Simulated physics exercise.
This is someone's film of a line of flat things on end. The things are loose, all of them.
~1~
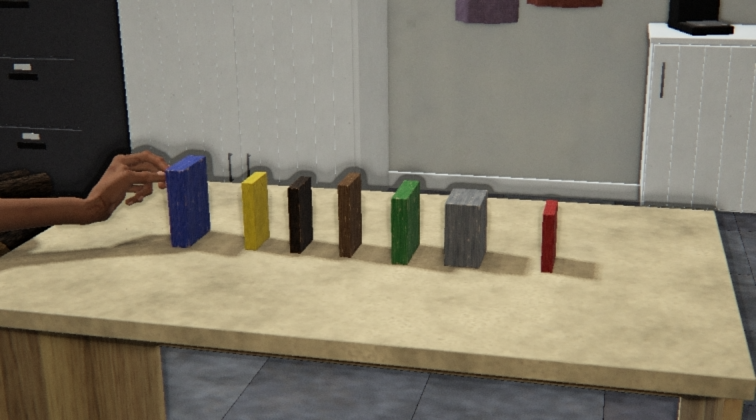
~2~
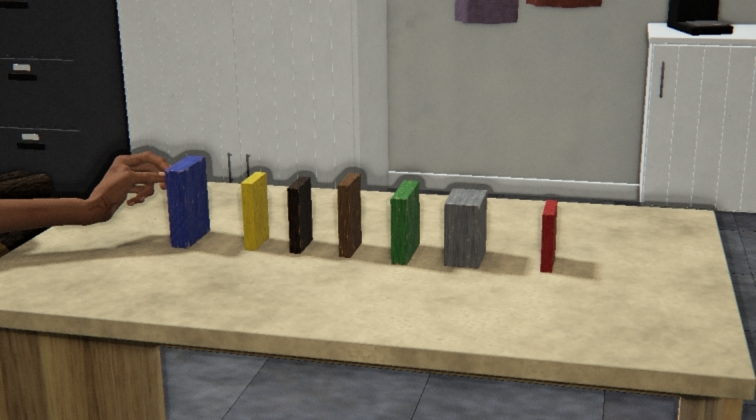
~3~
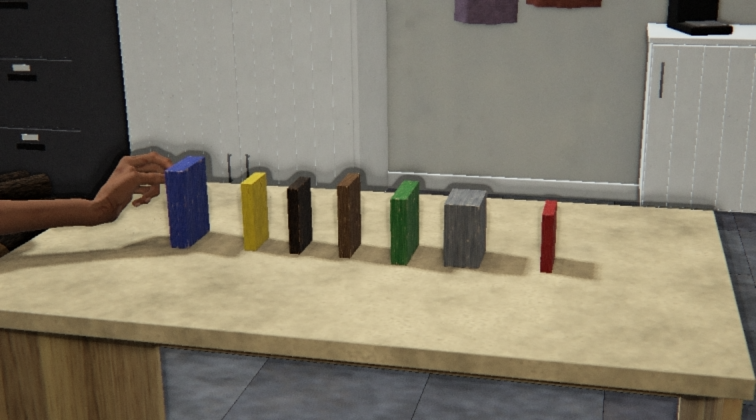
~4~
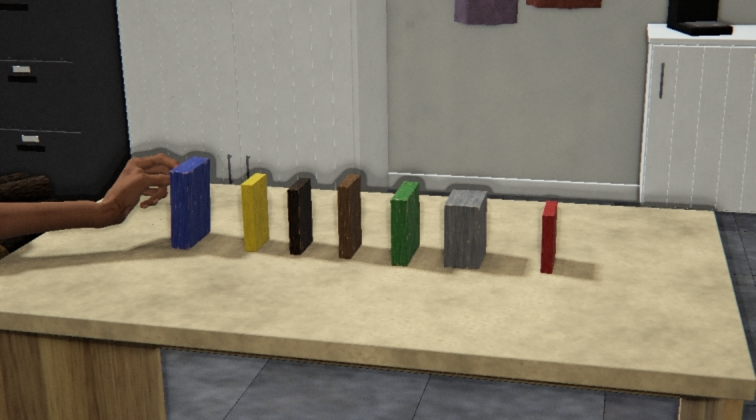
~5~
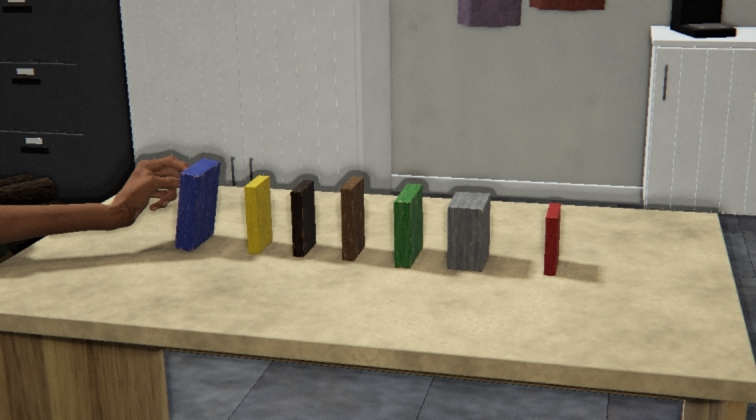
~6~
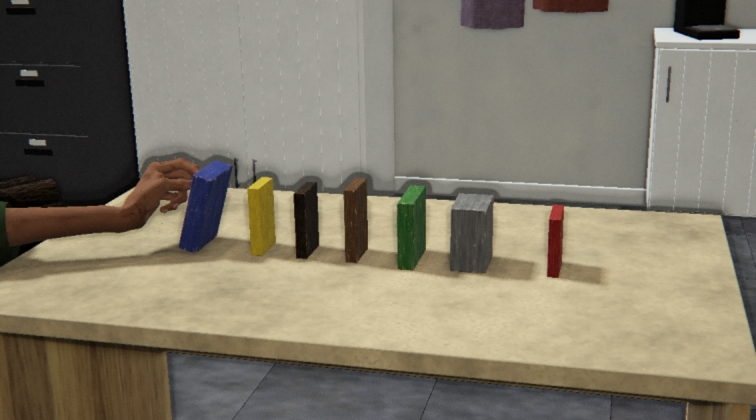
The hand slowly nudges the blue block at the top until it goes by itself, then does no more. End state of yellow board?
Fallen.
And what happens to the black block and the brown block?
Result - black block down, brown block down.
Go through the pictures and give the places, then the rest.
Yellow board (256, 211); green block (406, 222), in the first picture.
Black block (300, 215); brown block (350, 215), in the second picture.
Green block (405, 223); grey block (465, 228), in the third picture.
Blue block 4° over; black block (300, 217); brown block (350, 216), in the fourth picture.
Blue block 9° over; green block (409, 226); grey block (469, 231), in the fifth picture.
Blue block 16° over; yellow board (262, 217); black block (307, 220), in the sixth picture.
Then, 0.30 s after the last picture, blue block 69° over; yellow board tipped 38° from how it was near (285, 221); black block tipped 14° from how it was.
Then, 0.50 s after the last picture, blue block 79° over; yellow board tipped 72° from how it was near (301, 236); black block tipped 66° from how it was; brown block tipped 47° from how it was.
At rest, tipped over on the table, black block, yellow board and brown block; left askew, green block and grey block. Seen from the same camera at the end, yellow board near (303, 237).
